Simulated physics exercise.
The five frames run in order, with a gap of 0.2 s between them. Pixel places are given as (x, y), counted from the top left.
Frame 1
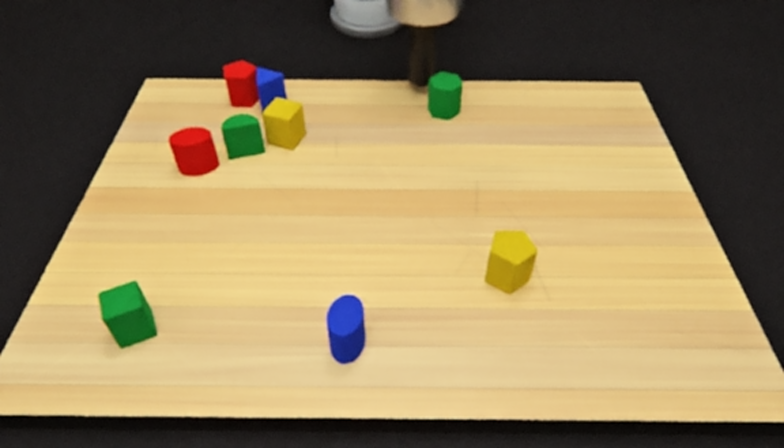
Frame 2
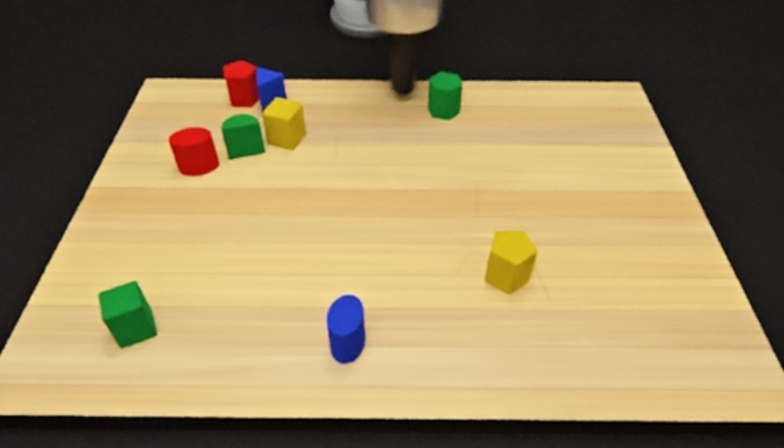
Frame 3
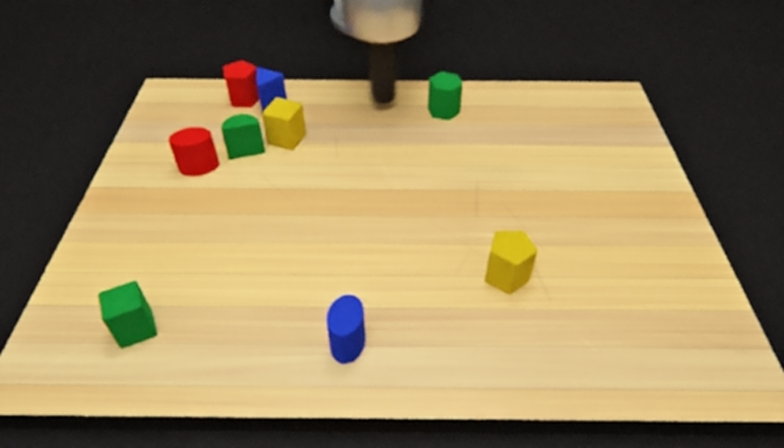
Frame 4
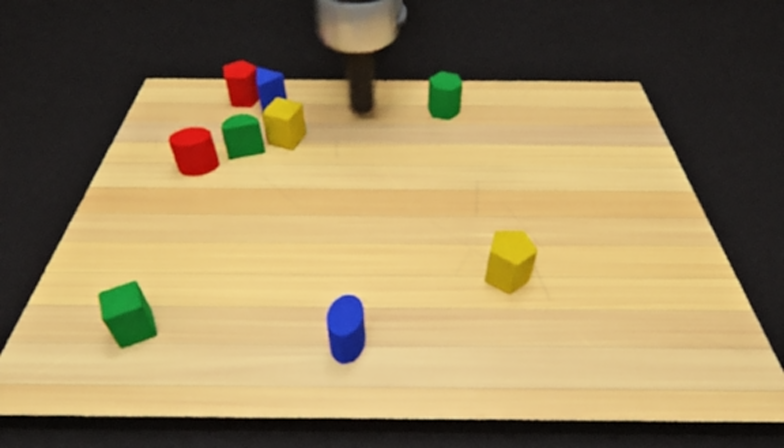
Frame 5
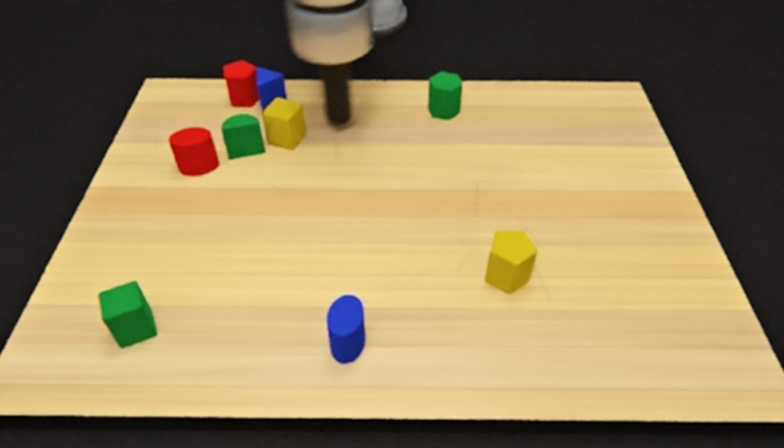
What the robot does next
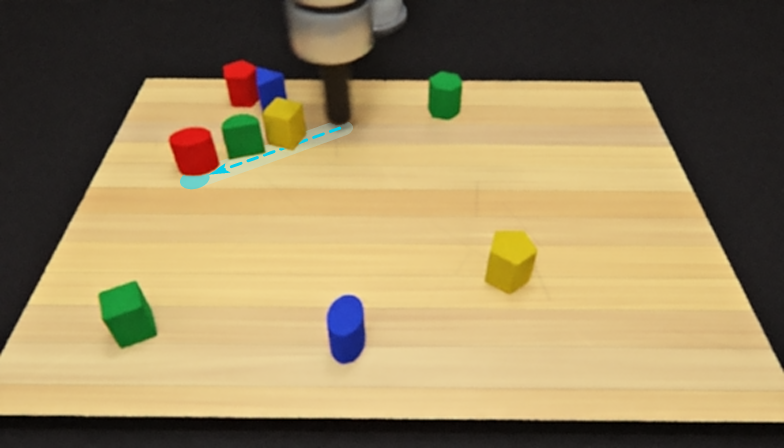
On a wooden board against black, a robot arm's dark tool sliding left and slightly nearer past still, coloured blocks.
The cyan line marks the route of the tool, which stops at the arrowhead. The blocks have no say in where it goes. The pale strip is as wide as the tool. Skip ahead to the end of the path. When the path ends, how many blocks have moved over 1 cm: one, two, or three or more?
The answer is three or more blocks.
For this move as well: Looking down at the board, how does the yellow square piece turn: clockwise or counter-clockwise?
Spin direction: Clockwise.
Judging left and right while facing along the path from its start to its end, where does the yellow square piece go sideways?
Answer: Rightward.
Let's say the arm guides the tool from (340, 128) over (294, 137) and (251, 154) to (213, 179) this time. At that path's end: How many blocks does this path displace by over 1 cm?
In total, three or more blocks get moved by over 1 cm.
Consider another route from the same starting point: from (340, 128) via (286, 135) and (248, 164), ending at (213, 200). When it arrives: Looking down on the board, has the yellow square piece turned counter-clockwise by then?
That would be a no.
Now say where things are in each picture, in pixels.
The first frame shows lower end of the tool (421, 82), tops of blocks, red elliptical block (190, 136), green half-round block (239, 120), blue triangular piece (266, 75), yellow square piece (282, 108).
The second frame shows tool (403, 89), blocks as before.
The third frame shows tool (383, 98), blocks as before.
The fourth frame shows tool (362, 107), blocks as before.
The fifth frame shows tool (339, 118), red elliptical block (190, 136), green half-round block (239, 120), blue triangular piece (266, 75), yellow square piece (282, 108).
The drawn path runs in a line from (340, 128) to (195, 179).
The first path, step by step. One third of the way, tool (293, 134); green half-round block (229, 123); yellow square piece (261, 110).
Two thirds of the way, tool (244, 152); red elliptical block (186, 137); green half-round block (220, 123), turned 40° anticlockwise; yellow square piece (248, 106), turned 25° clockwise.
At the end, tool (192, 169); red elliptical block (154, 141), turned 20° clockwise; green half-round block (213, 122), turned 20° anticlockwise; blue triangular piece not moved; yellow square piece (248, 106), turned 25° clockwise.
